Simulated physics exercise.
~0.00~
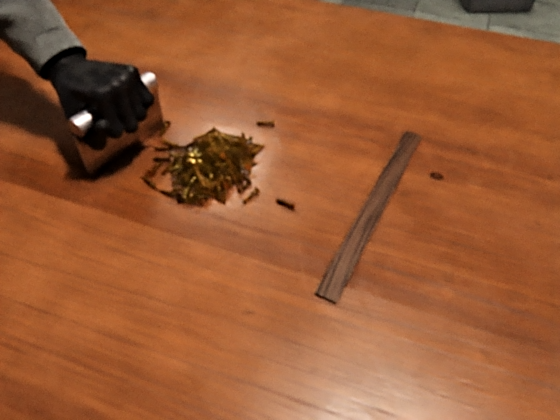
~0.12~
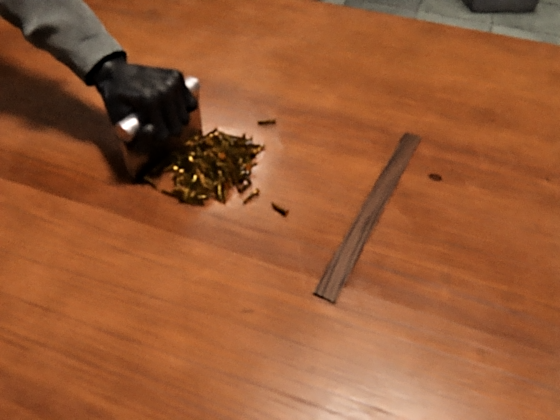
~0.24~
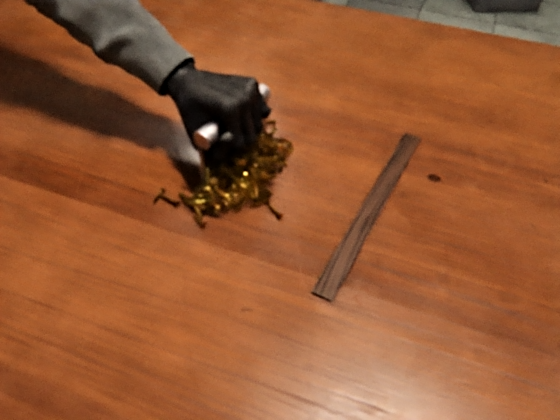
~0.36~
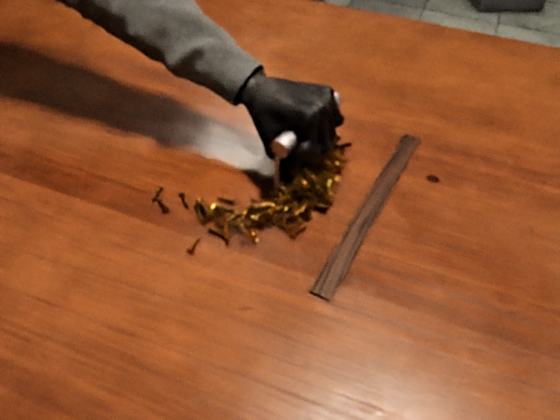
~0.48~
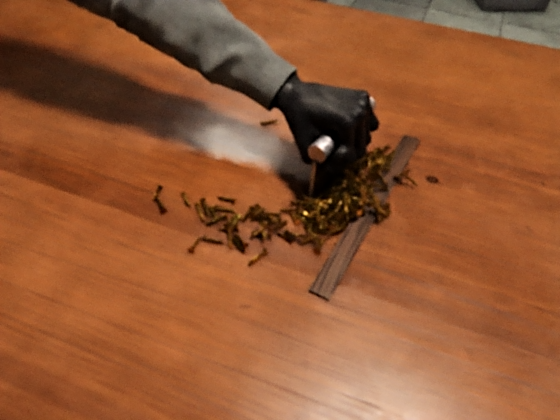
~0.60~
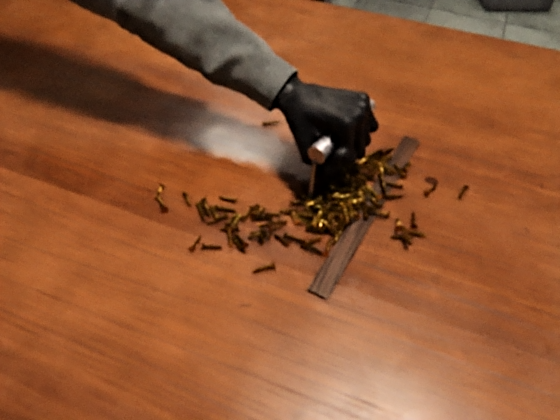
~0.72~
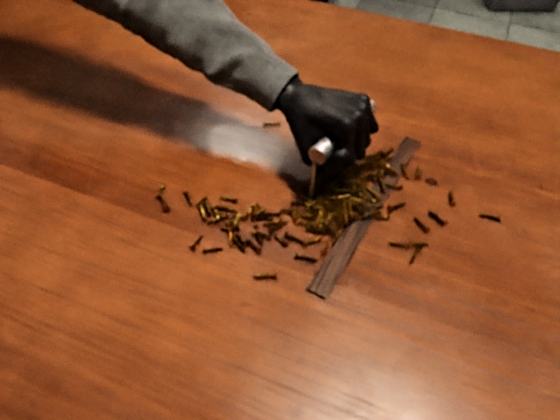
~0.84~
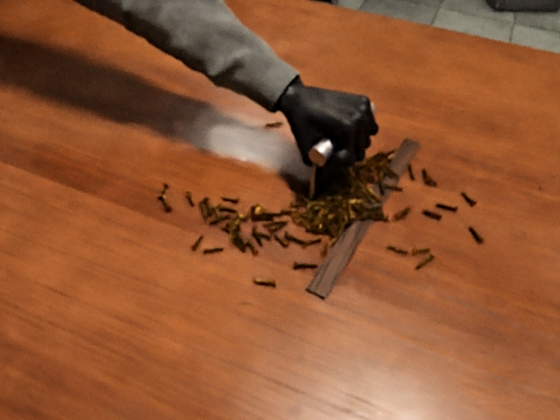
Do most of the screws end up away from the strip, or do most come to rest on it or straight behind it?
Most of the screws end up away from the strip, many of them in front of it. Only a modest share comes to rest on it or straight behind it.
